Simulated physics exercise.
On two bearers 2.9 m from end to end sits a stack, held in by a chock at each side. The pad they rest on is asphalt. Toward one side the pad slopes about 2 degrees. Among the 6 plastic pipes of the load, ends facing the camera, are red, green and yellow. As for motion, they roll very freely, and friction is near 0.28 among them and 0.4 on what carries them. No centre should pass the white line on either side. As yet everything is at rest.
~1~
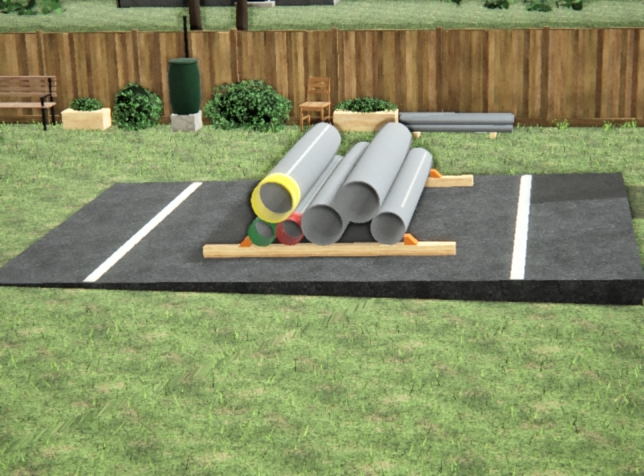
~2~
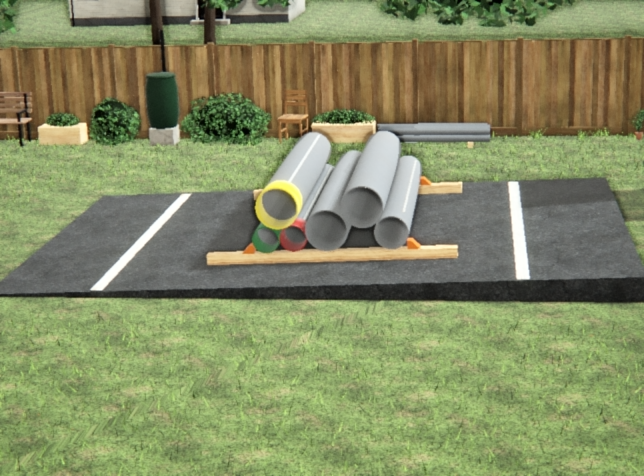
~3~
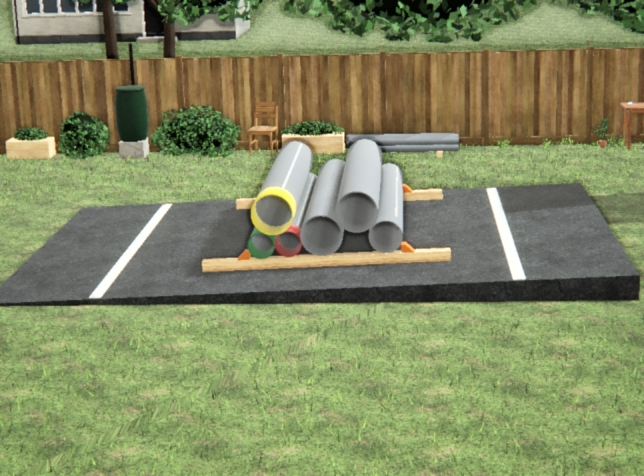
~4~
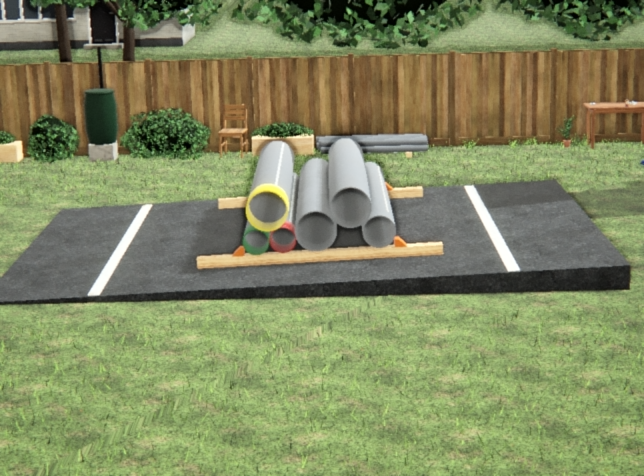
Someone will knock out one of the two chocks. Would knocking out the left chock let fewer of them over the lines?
The right-side chock.
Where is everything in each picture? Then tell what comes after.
Red (289, 233), green (262, 233), yellow (273, 202); the pad slopes 2° down to the left; 4 of the 6 form the bottom row; nothing moves, in the first picture.
Red (293, 239), green (266, 240), yellow (277, 208); all still, in the second picture.
Red (288, 245), green (261, 246), yellow (272, 214); both chocks in; lines at (114, 259) and (519, 255); all still, in the third picture.
Red (283, 241), green (256, 242), yellow (267, 211); all still, in the fourth picture.
If it is the left, after 4.0 s, red is off the bearers, 40 cm short of the left line, rolling left; green is off the bearers, 10 cm short of the left line, rolling left; yellow is past the left line; 1 of 6 has crossed.
If it is the left, in the end, red is past the left line; green is past the left line; yellow is past the left line; 6 of 6 have crossed.
If it is the right, after 3.6 s, red is on the bearers, 105 cm from the bearers' left end; green is on the bearers, 70 cm from the bearers' left end; yellow is up on others, 90 cm from the bearers' left end; 1 of 6 has crossed.
If it is the right, in the end, red is on the bearers, 105 cm from the bearers' left end; green is on the bearers, 70 cm from the bearers' left end; yellow is up on others, 90 cm from the bearers' left end; 1 of 6 has crossed.
